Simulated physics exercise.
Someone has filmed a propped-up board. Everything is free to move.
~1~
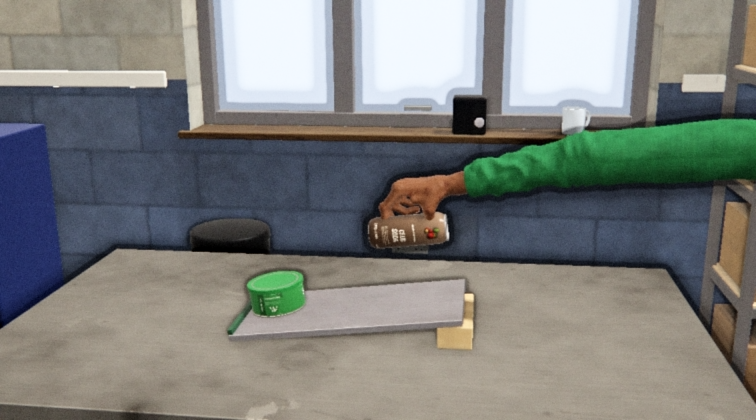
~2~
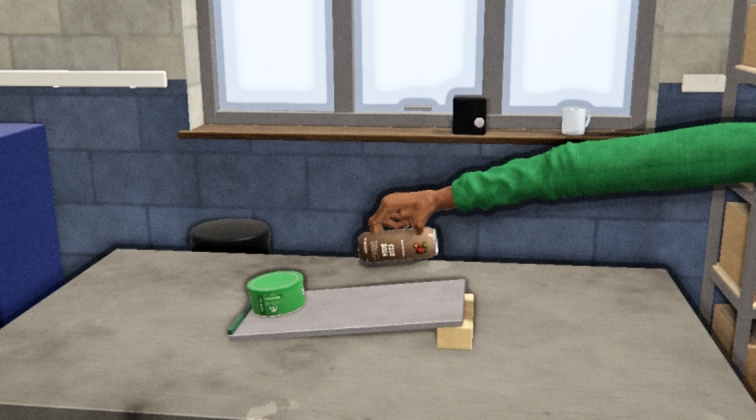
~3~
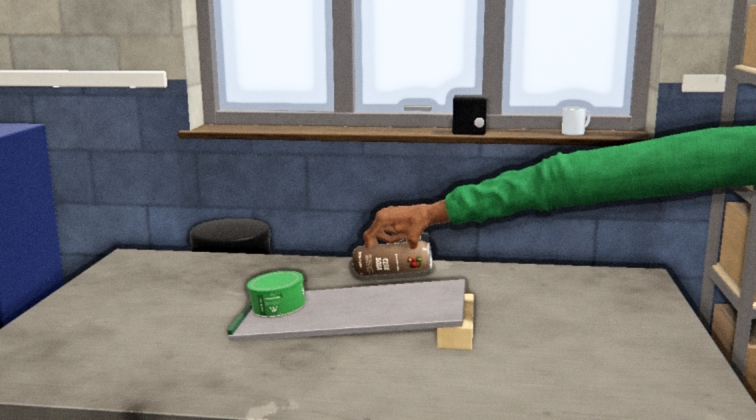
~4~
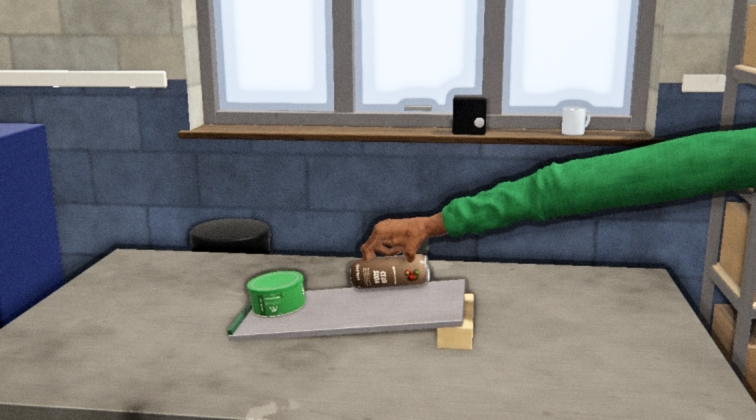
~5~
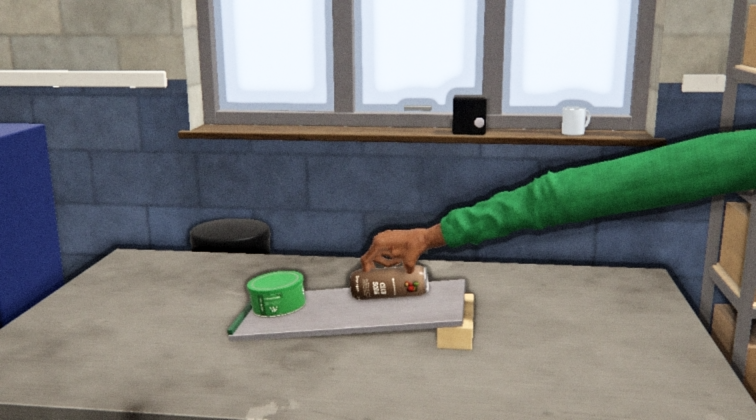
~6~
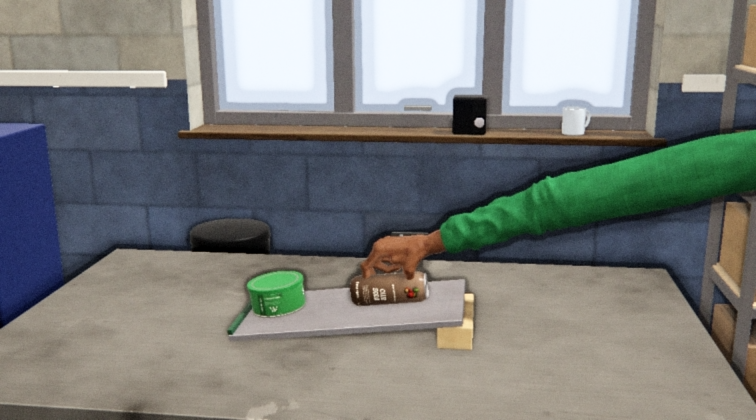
An arm in a green sleeve lowers a brown can sideways onto a tilted board.
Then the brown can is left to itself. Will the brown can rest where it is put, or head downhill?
The brown can keeps its place.
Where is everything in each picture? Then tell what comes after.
The first frame shows still above its spot; brown can (408, 231); green tub (277, 294).
The second frame shows still above its spot; brown can (398, 245); green tub (277, 294).
The third frame shows still above its spot; brown can (392, 259); green tub (277, 294).
The fourth frame shows still above its spot; brown can (390, 272); green tub (277, 294).
The fifth frame shows still above its spot; brown can (389, 283); green tub (277, 294).
The sixth frame shows set down, still held; brown can (389, 289); green tub (277, 294).
Then, 0.20 s later than the last frame, all is still.
Then, 0.50 s later than the last frame, brown can resting near (389, 289).
When it is over, both as before. End places, in pixels of the last picture, brown can near (389, 289). The brown can remains at rest.
